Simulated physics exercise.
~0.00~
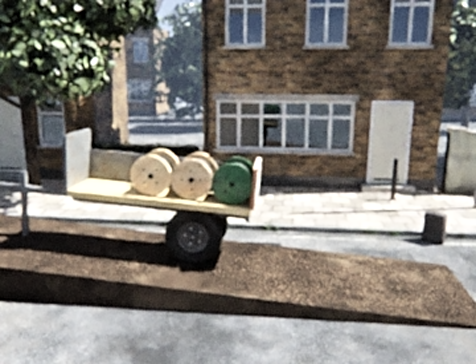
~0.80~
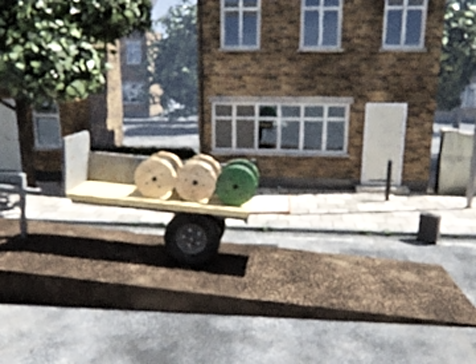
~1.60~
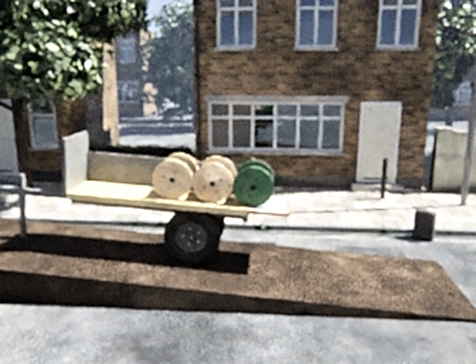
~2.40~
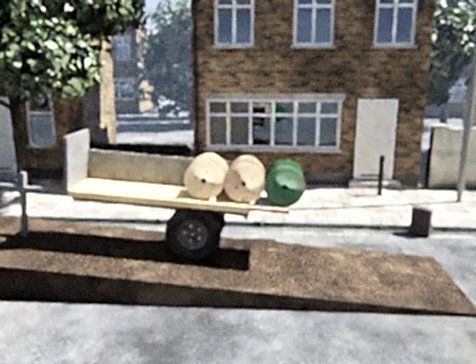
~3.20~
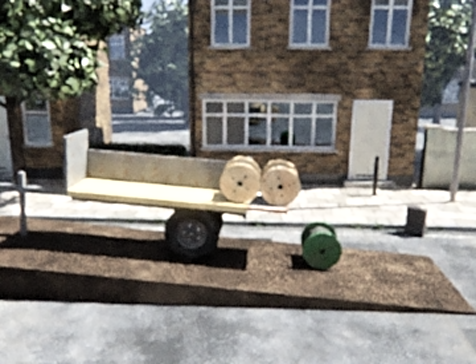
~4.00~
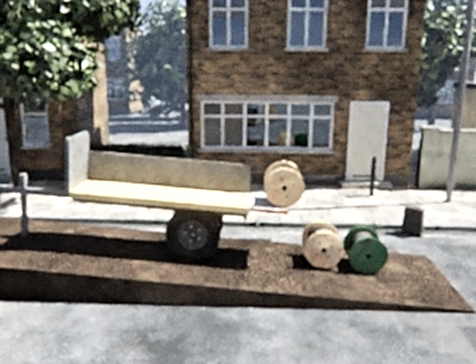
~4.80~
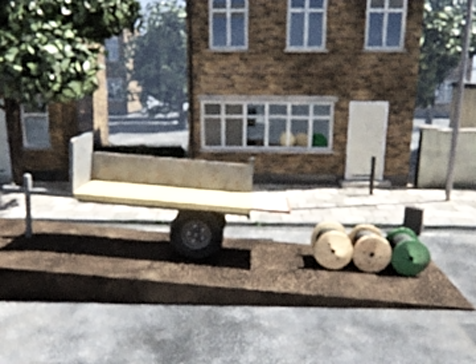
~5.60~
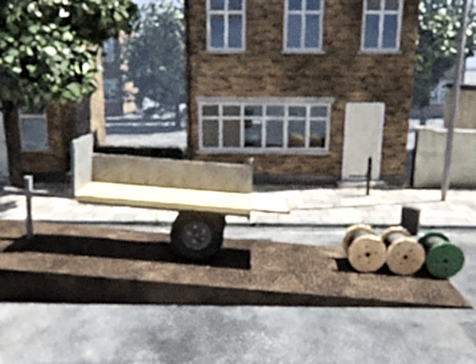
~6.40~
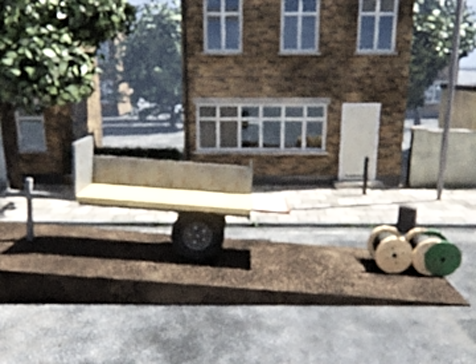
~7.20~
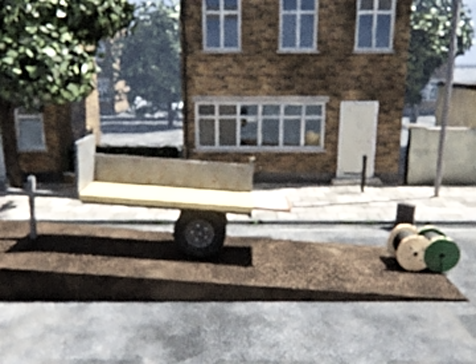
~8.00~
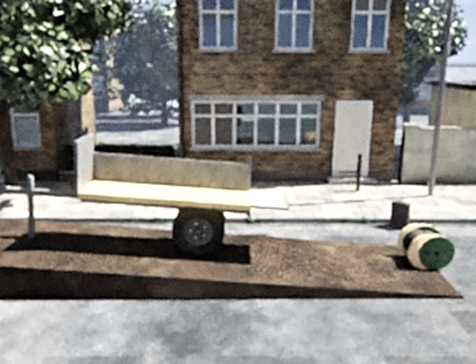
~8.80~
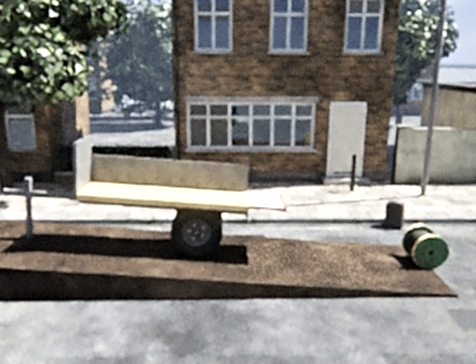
On a street outside a brick house, a tilted trailer's tailgate dropped open and three cable reels rolled right along the bed, the green one falling off first, then the two pale ones, before they settled together at the ramp's low end.
